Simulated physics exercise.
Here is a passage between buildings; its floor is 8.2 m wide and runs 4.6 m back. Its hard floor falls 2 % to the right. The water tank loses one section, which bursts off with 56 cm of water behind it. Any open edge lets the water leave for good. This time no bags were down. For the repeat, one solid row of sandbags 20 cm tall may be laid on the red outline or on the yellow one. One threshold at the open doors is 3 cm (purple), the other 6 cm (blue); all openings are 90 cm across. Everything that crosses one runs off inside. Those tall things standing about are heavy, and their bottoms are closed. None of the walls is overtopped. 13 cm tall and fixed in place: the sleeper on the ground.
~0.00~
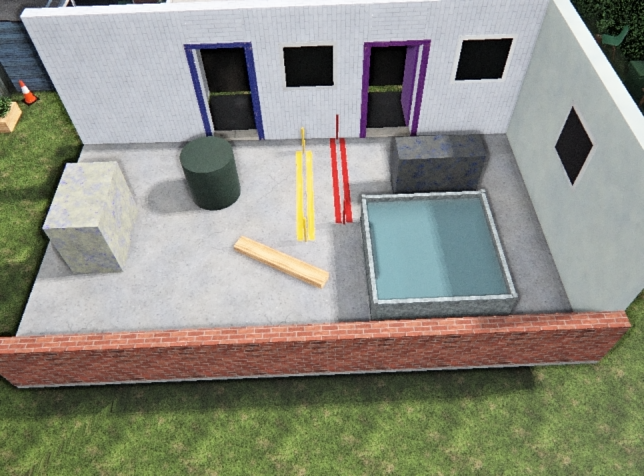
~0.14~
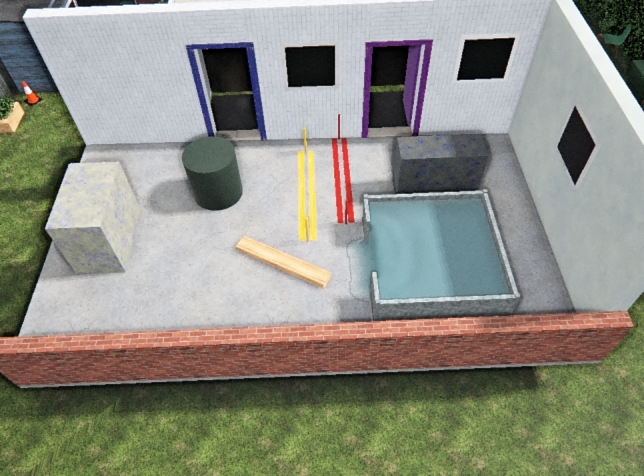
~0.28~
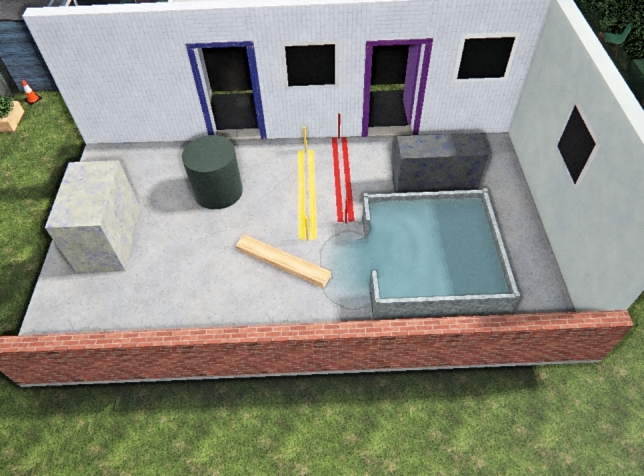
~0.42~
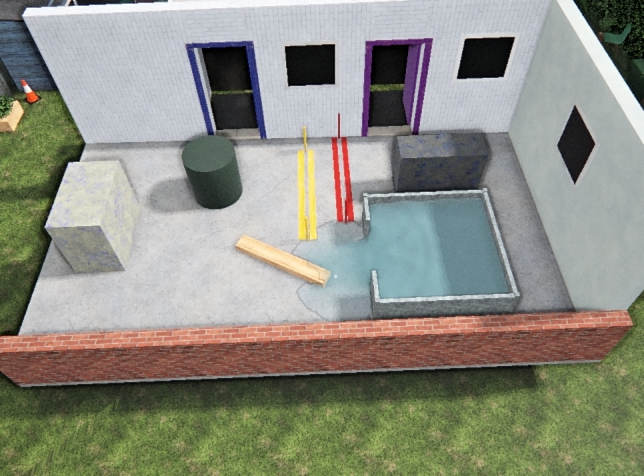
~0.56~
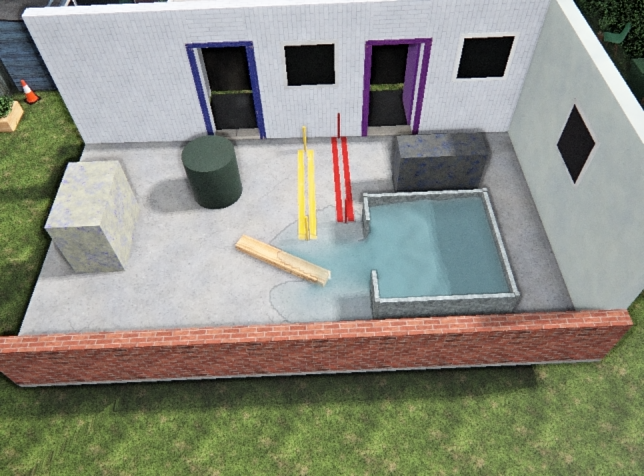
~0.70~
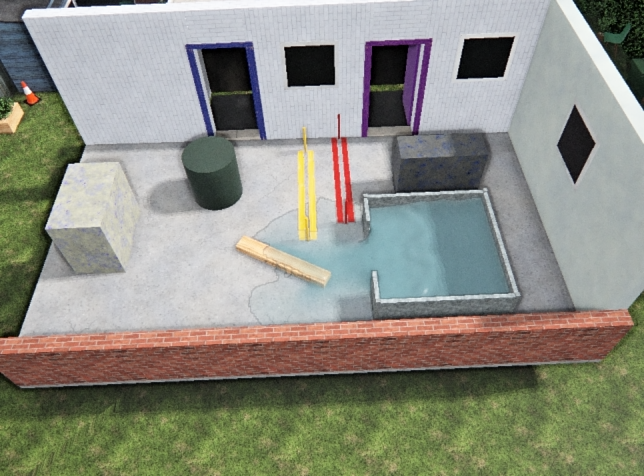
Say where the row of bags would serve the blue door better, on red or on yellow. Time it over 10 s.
On yellow.
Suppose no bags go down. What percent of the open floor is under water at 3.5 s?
Wet fraction: Around 55 %.
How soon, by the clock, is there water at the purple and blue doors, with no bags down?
For purple it's 3.4 s, and for blue it's 2.0 s.
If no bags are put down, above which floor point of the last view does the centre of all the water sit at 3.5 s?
Roughly at (332, 256).
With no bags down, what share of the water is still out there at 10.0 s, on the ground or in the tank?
I'd put it at around 78 per cent.
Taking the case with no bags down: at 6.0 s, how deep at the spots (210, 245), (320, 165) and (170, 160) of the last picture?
Roughly 4, 3 and 6 cm.
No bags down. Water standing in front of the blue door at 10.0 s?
Depth: Approx. 4.5 cm.
After 1.4 s water covers 25 % of the floor and is deepest (32 cm) near (367, 274) in the run without bags; in at the blue door, 0 L with no bags, 0 L with the row on red, 0 L on yellow.
After 2.2 s water covers 40 % of the floor and is deepest (27 cm) near (239, 204) in the run without bags; in at the blue door, 1 L with no bags, 0 L with the row on red, 0 L on yellow.
After 3.5 s water covers 55 % of the floor and is deepest (20 cm) near (333, 275) in the run without bags; in at the blue door, 48 L with no bags, 45 L with the row on red, 10 L on yellow.
After 6.0 s water covers 80 % of the floor and is deepest (14 cm) near (333, 275) in the run without bags; in at the blue door, 85 L with no bags, 81 L with the row on red, 19 L on yellow.
After 10.0 s water covers 90 % of the floor and is deepest (10 cm) near (581, 338) in the run without bags; in at the blue door, 97 L with no bags, 99 L with the row on red, 21 L on yellow.
